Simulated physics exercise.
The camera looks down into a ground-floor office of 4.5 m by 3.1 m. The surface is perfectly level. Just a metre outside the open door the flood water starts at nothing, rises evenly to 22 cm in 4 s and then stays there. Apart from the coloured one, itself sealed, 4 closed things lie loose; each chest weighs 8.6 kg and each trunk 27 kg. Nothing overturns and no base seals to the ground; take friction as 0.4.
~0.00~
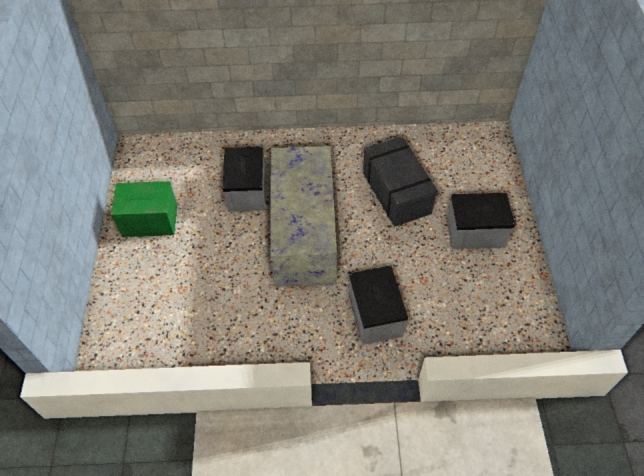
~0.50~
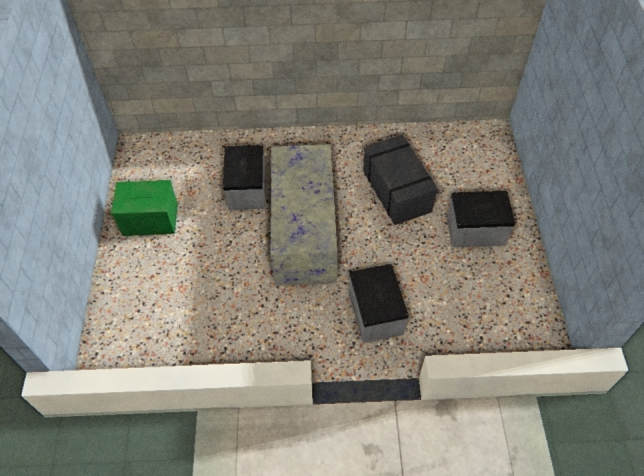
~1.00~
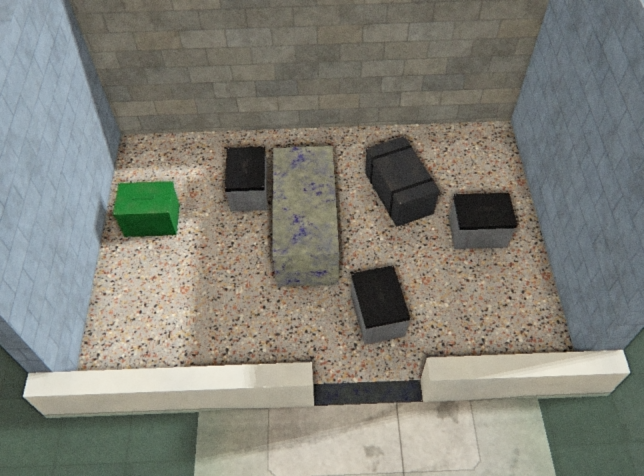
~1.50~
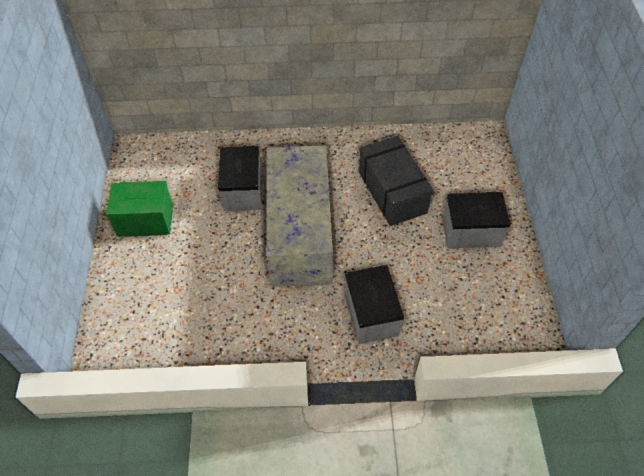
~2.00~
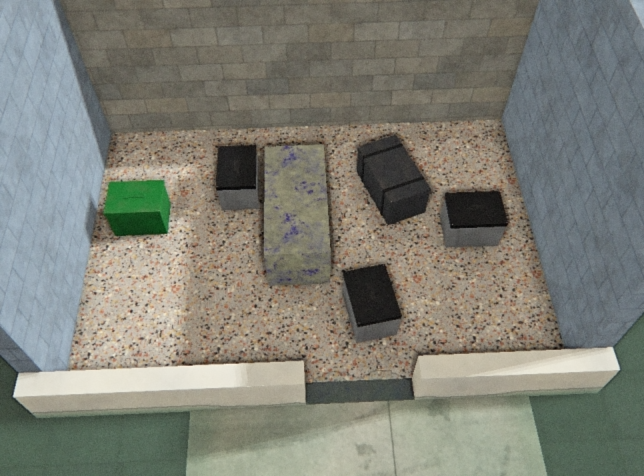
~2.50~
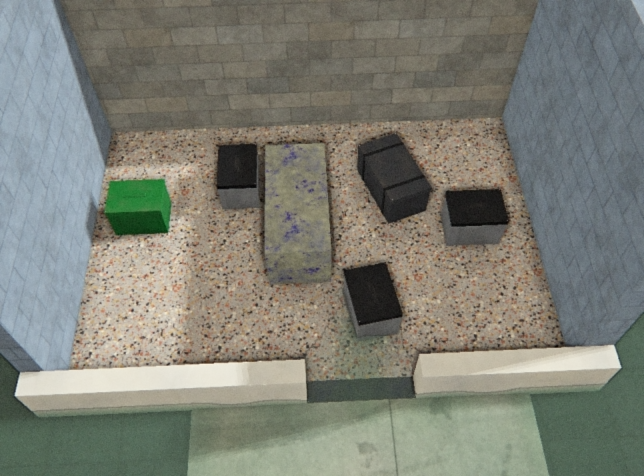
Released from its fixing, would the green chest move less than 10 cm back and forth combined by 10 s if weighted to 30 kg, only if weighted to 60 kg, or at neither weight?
Both are sufficient.
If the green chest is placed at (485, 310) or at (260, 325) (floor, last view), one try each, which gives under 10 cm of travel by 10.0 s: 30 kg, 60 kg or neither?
First try, the lighter option suffices; second try, the lighter option suffices.
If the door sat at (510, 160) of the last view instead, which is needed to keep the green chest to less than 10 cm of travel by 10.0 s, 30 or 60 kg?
Moved there, the heavy choice alone works.
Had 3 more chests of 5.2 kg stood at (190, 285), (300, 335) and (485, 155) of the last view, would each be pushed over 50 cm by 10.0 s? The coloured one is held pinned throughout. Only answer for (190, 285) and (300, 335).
In that order: More, over.
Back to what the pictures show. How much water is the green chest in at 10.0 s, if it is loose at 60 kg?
Depth: Approx. 8 cm.
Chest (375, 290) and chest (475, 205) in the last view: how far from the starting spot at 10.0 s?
In turn: 250 cm, 120 cm.
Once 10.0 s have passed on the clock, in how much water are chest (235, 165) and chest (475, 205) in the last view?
First about 5 cm, second about 12 cm.
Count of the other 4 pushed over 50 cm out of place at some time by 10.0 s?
Answer: 3.
After 3.5 s the green chest would be 0 cm from its start with 30 kg and 0 cm from its start with 60 kg; 0 cm of water round it then.
After 4.5 s the green chest would be 0 cm from its start with 30 kg and 0 cm from its start with 60 kg; 0 cm of water round it then.
After 7.0 s the green chest would be 0 cm from its start with 30 kg and 0 cm from its start with 60 kg; 3 cm of water round it then.
After 10.0 s the green chest would be 0 cm from its start with 30 kg and 0 cm from its start with 60 kg; 8 cm of water round it then.
